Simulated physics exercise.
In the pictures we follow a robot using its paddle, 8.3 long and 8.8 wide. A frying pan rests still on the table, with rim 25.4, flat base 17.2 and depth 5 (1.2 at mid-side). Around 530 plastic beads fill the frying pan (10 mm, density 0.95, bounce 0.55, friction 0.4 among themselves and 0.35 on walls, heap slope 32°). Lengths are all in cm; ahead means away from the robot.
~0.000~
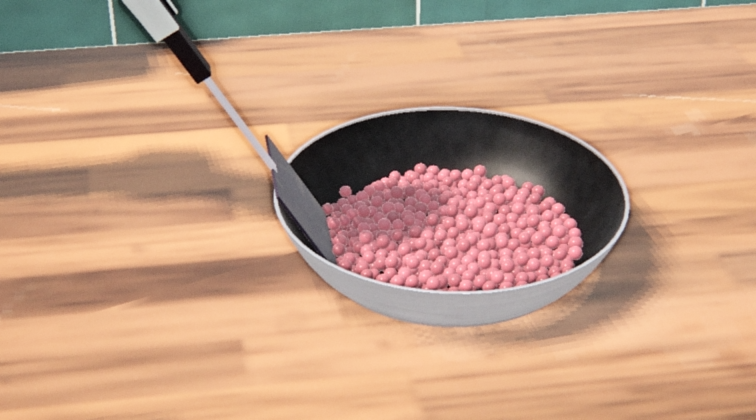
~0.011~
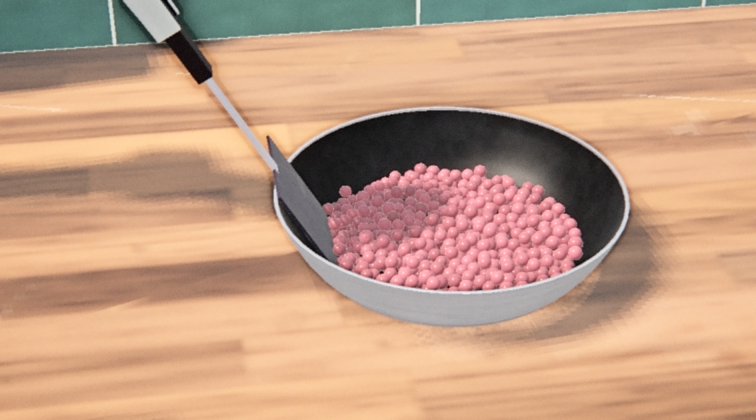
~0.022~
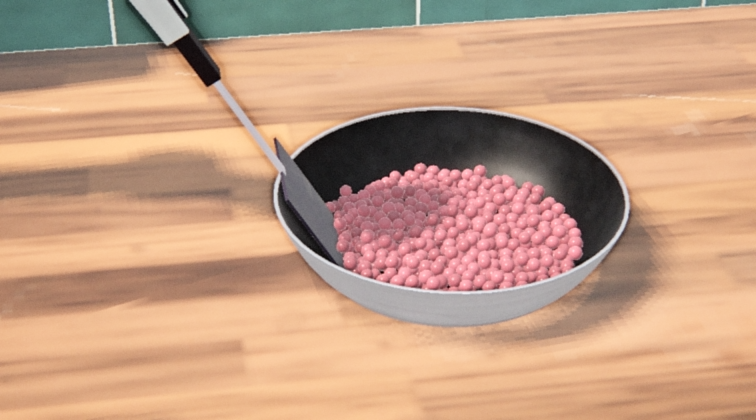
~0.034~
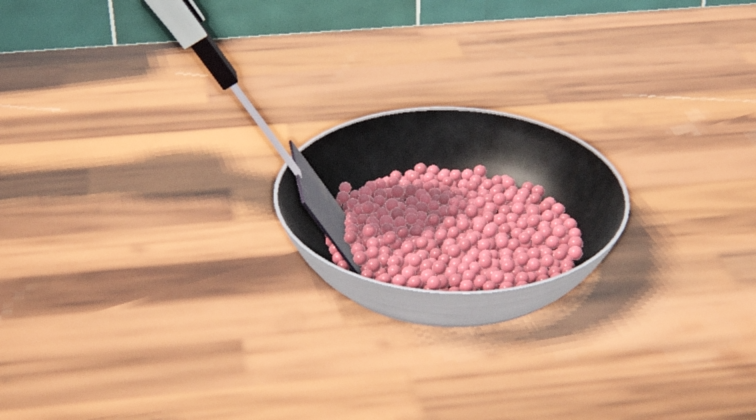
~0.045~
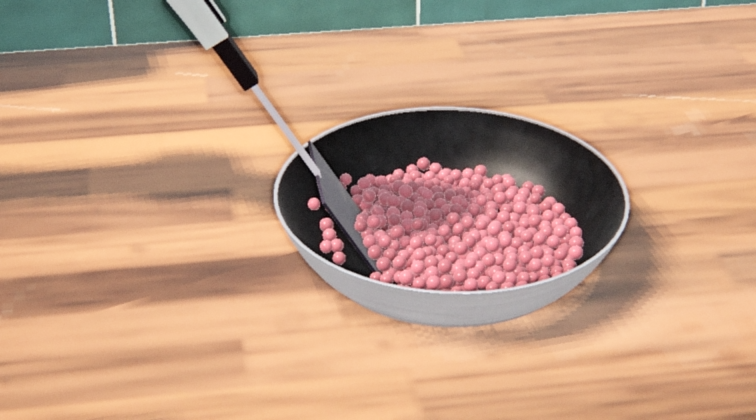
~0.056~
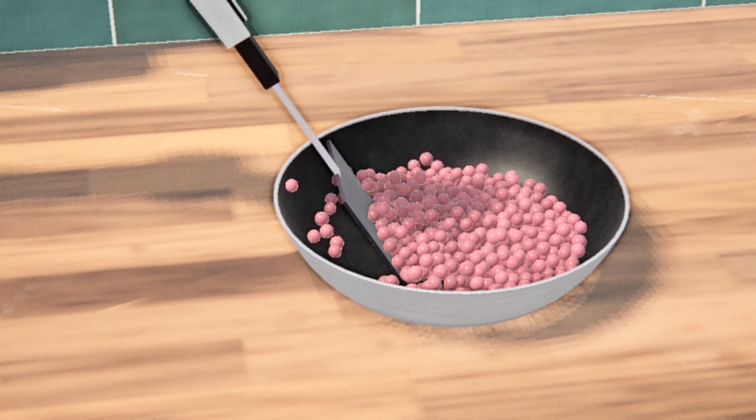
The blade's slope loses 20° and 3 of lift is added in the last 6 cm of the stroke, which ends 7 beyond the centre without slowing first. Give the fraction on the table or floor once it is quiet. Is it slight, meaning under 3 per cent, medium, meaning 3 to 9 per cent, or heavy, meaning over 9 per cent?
It is heavy, over 9 per cent.
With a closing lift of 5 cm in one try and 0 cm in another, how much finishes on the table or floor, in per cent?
Near 15 and 10 percent respectively.
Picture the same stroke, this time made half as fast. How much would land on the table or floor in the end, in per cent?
I'd reckon close to 0 per cent.
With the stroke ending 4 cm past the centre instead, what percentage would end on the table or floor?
My guess would be around 10 per cent.
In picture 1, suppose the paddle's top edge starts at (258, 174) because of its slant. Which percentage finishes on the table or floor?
Spill: Approx. 10 per cent.
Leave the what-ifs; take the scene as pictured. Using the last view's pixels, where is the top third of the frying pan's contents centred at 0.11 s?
Near (483, 213).
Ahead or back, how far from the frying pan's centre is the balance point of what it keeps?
Some 4.5 cm ahead of the centre.
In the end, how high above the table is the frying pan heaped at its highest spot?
5.0 cm.
By 0.08 s, sloping 60°, highest piece 9 above the table; 530 in the frying pan.
By 0.11 s, sloping 54°, highest piece 12 above the table; 527 in the frying pan, 3 on the blade or in flight.
By 0.33 s, sloping 40°, highest piece 14 above the table; 460 in the frying pan, 56 on the table or floor, 14 on the blade or in flight.
By 1.38 s, sloping 40°, highest piece 5 above the table; 460 in the frying pan, 70 on the table or floor.
Final count, 460 in the frying pan, 70 on the table or floor. That is 13 % on the table or floor.
